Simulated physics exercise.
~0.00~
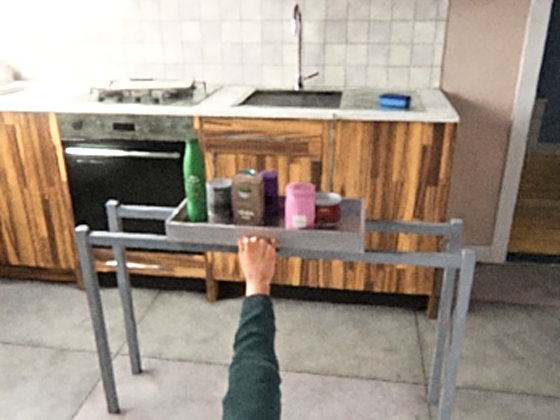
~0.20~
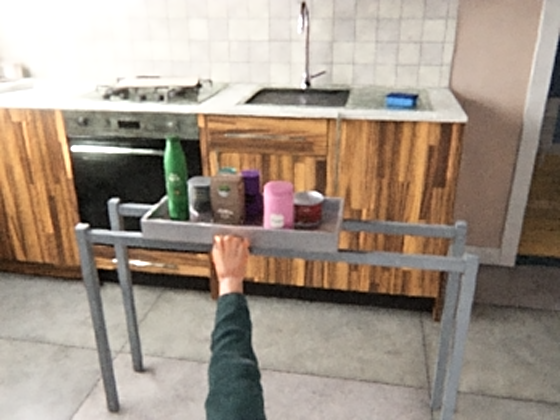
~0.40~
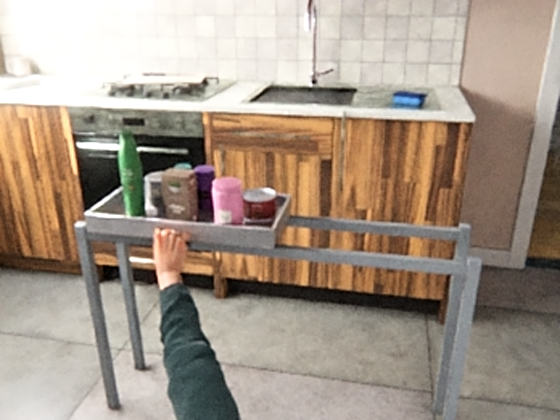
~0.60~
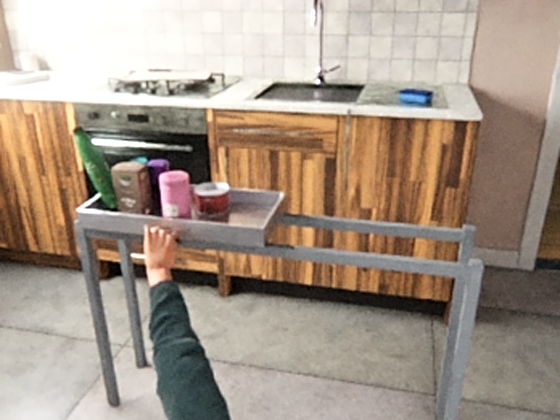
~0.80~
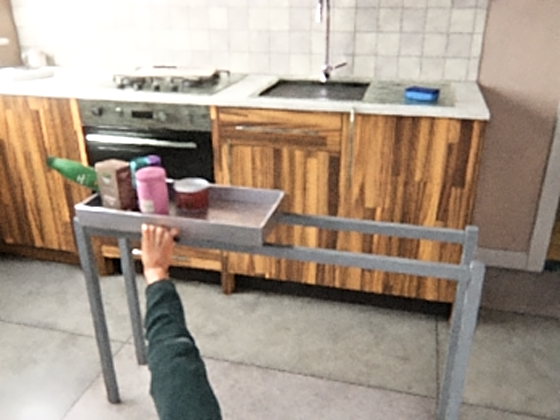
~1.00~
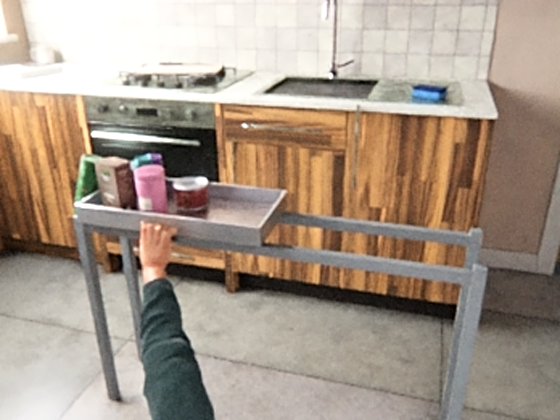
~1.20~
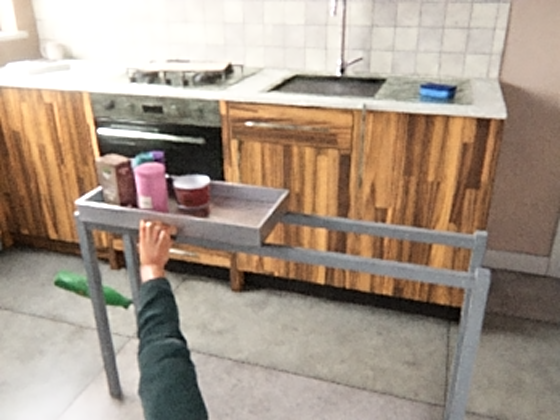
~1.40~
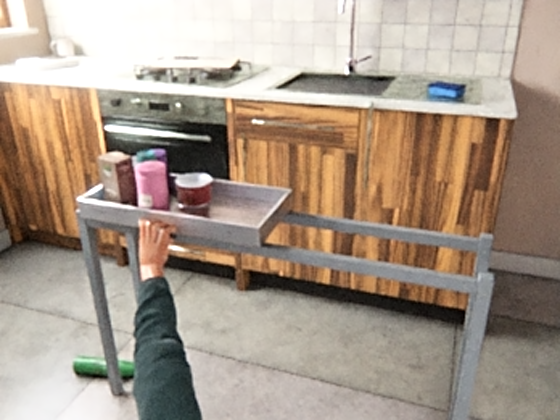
In a kitchen, a hand slides a loaded tray left along a rack until a green bottle tips off onto the floor.
